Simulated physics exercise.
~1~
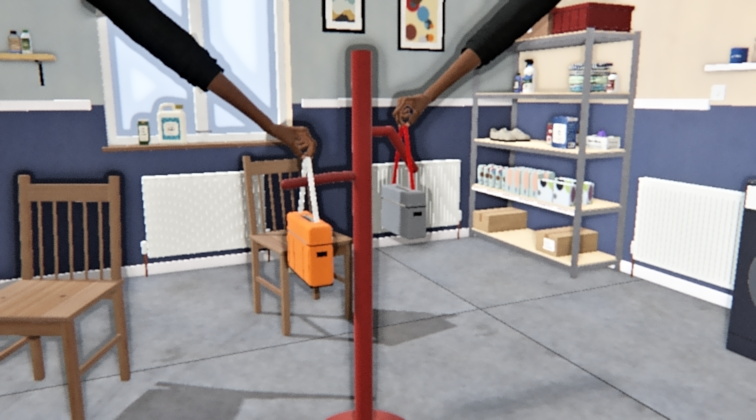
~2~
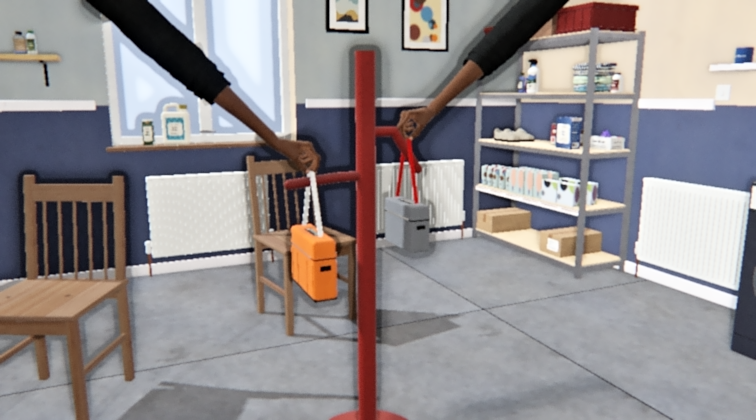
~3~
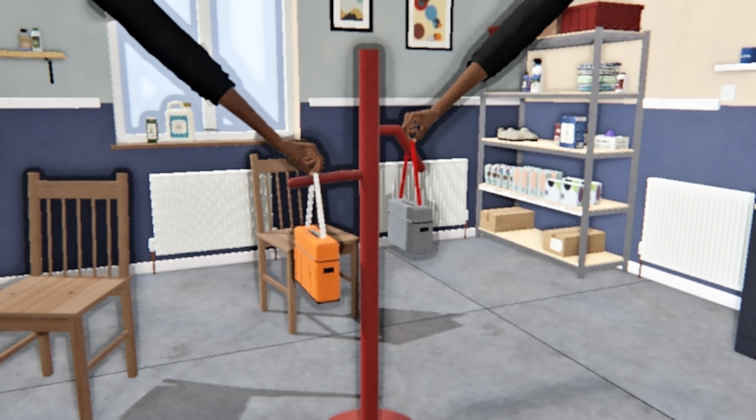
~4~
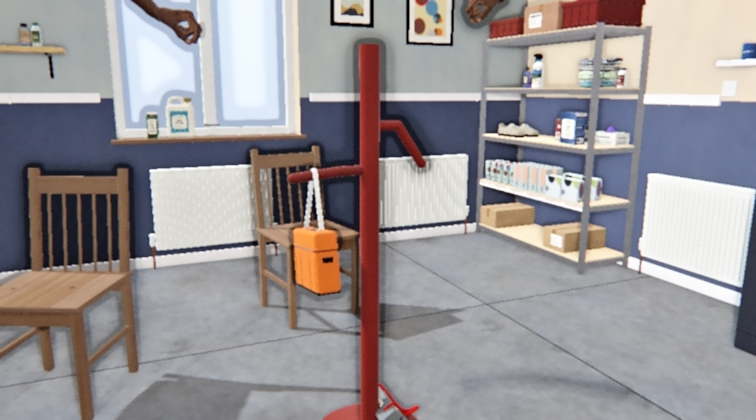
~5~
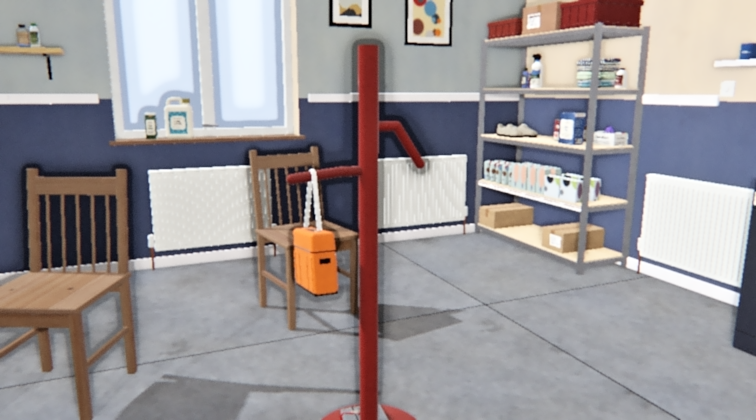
Two arms in black sleeves reach in from above, holding an orange case by a white loop and a grey case by a red loop at a red stand. The slightly swaying view faces a room with wooden chairs on the left, a window behind and shelves on the right. The hands lower the orange case onto the left peg and the grey one onto the down-sloping right peg, then let go and draw back. The grey case slips off and drops to the stand's base. It ends down there, while the orange case still hangs.
